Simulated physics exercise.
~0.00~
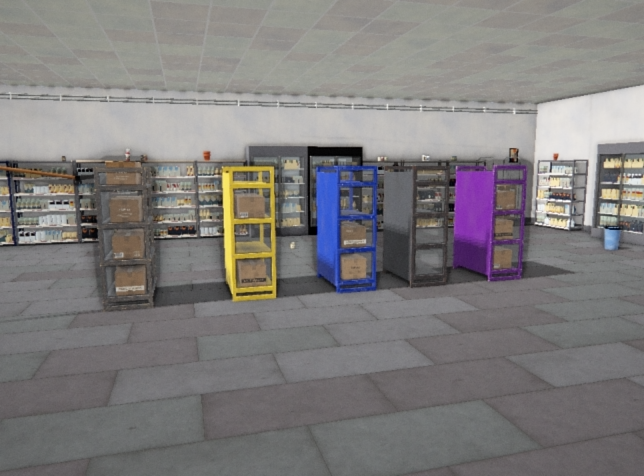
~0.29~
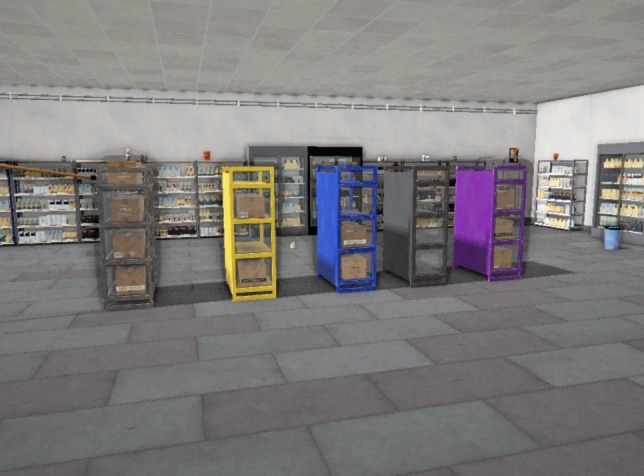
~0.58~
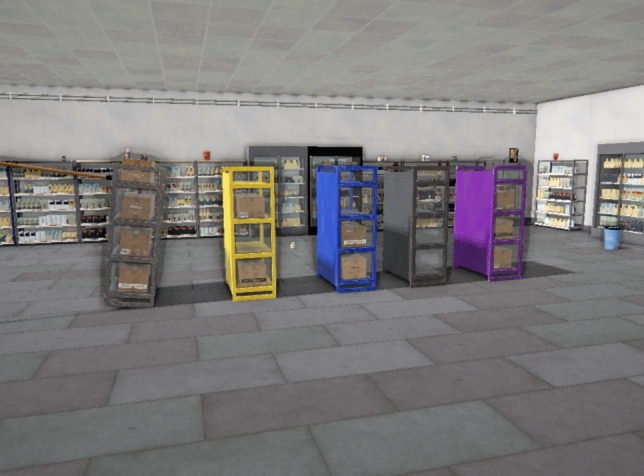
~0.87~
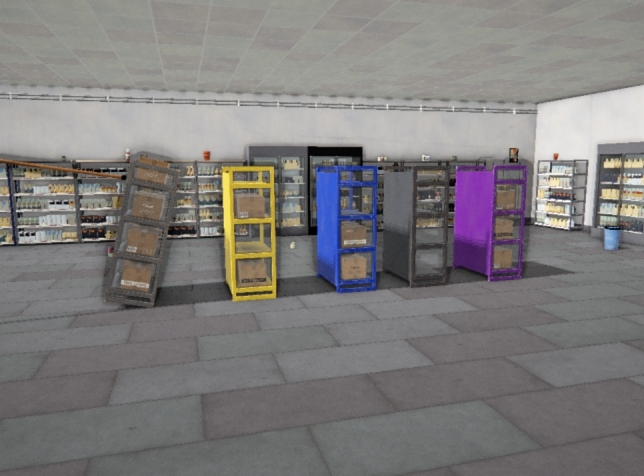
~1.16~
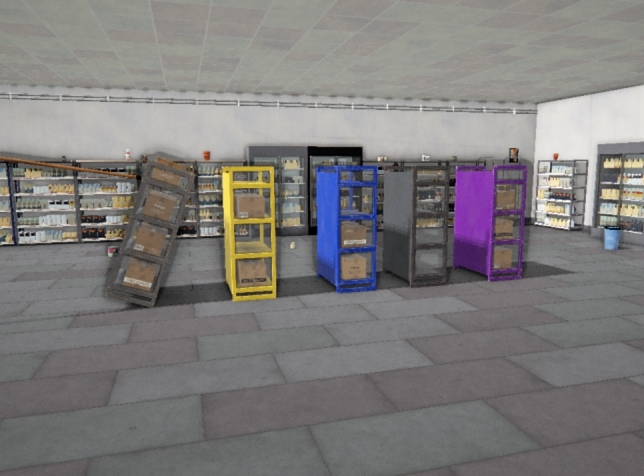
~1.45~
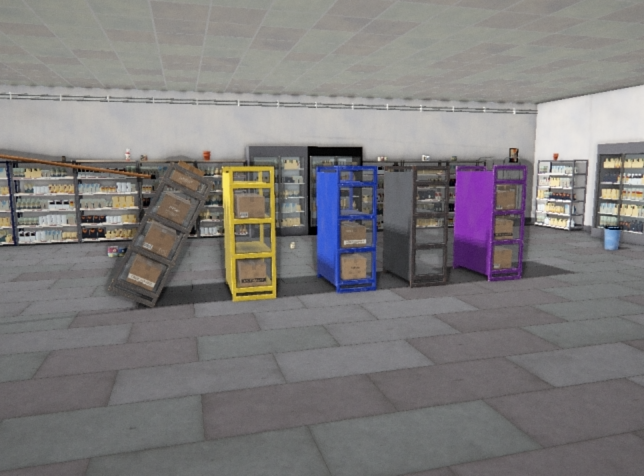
A gray shelf unit holding cartons tilts right toward a yellow unit as a pole pushes it.
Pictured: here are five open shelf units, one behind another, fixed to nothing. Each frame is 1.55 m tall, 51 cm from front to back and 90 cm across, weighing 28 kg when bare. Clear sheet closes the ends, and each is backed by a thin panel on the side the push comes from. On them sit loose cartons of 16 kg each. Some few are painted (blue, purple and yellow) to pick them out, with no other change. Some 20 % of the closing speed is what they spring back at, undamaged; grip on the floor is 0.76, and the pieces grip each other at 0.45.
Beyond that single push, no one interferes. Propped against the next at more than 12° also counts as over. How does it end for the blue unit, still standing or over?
The outcome: Knocked down.
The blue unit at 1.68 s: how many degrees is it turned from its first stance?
Some 0 degrees.
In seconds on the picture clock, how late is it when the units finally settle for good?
4.0 s, give or take.
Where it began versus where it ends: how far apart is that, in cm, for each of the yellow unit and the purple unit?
Yellow 80, purple 0.
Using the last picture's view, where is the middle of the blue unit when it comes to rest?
At roughly (386, 226).
After 1.68 s, 2 cartons spilt or dropped; none of the 4 other units over; blue unit unmoved.
After 2.00 s, 6 cartons spilt or dropped; 1 of the 4 other units over; blue unit unmoved; yellow unit leaning 12°.
After 2.46 s, 8 cartons spilt or dropped; 1 of the 4 other units over; blue unit leaning 5°; yellow unit leaning 33°.
After 3.20 s, 8 cartons spilt or dropped; 3 of the 4 other units over; blue unit leaning 37°; yellow unit leaning 55°.
At rest (4.2 s), 10 cartons spilt or dropped; 3 of the 4 other units over; blue unit leaning 40°; yellow unit leaning 54°; purple unit unmoved. One left standing. As the last picture would show them, middles, blue unit near (386, 226), yellow unit near (309, 236).
